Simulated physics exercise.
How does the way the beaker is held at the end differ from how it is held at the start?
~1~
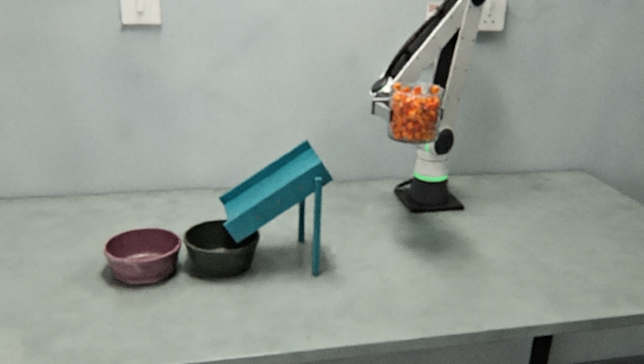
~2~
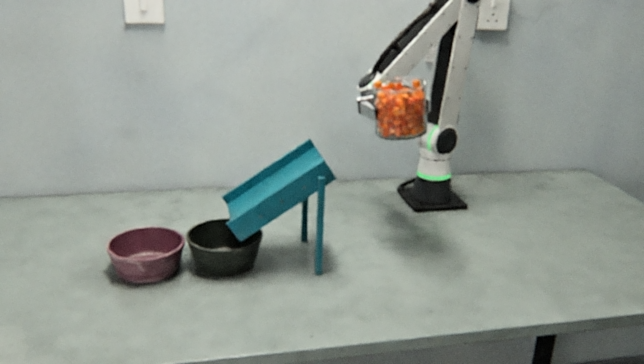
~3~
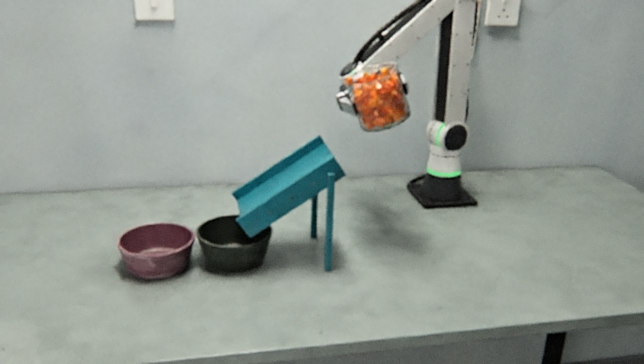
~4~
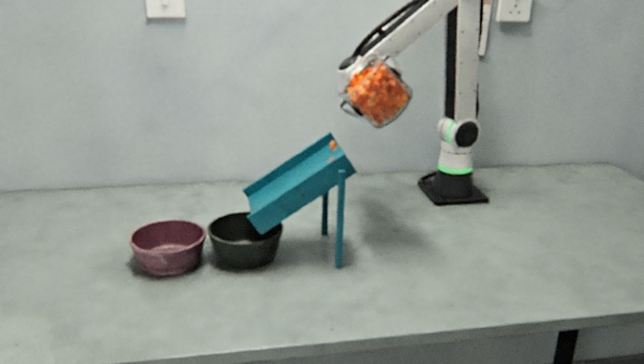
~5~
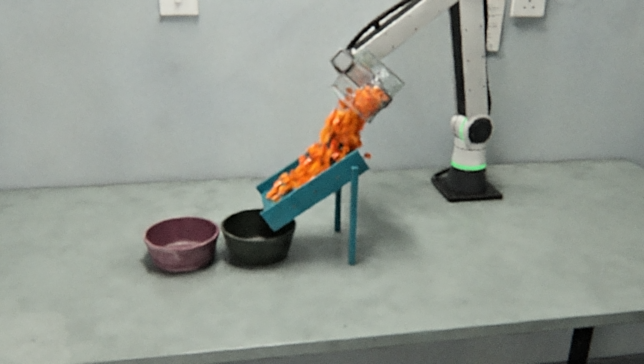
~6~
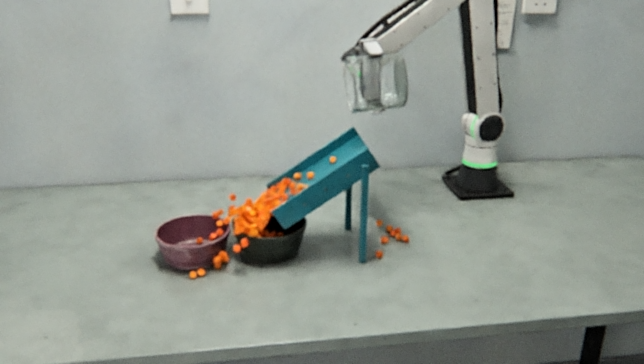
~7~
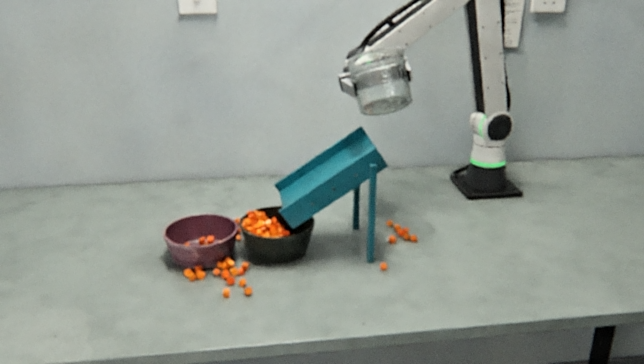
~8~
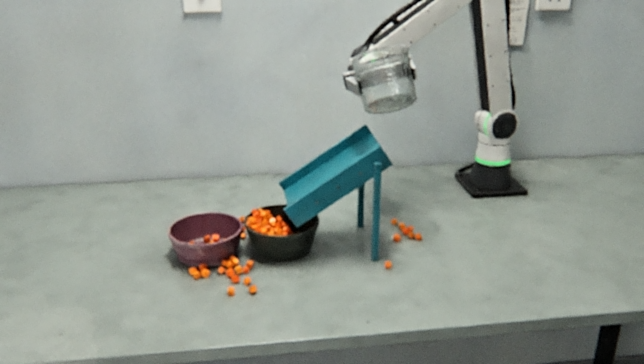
At the start the robot arm holds the beaker upright, while at the end the beaker is leaning.
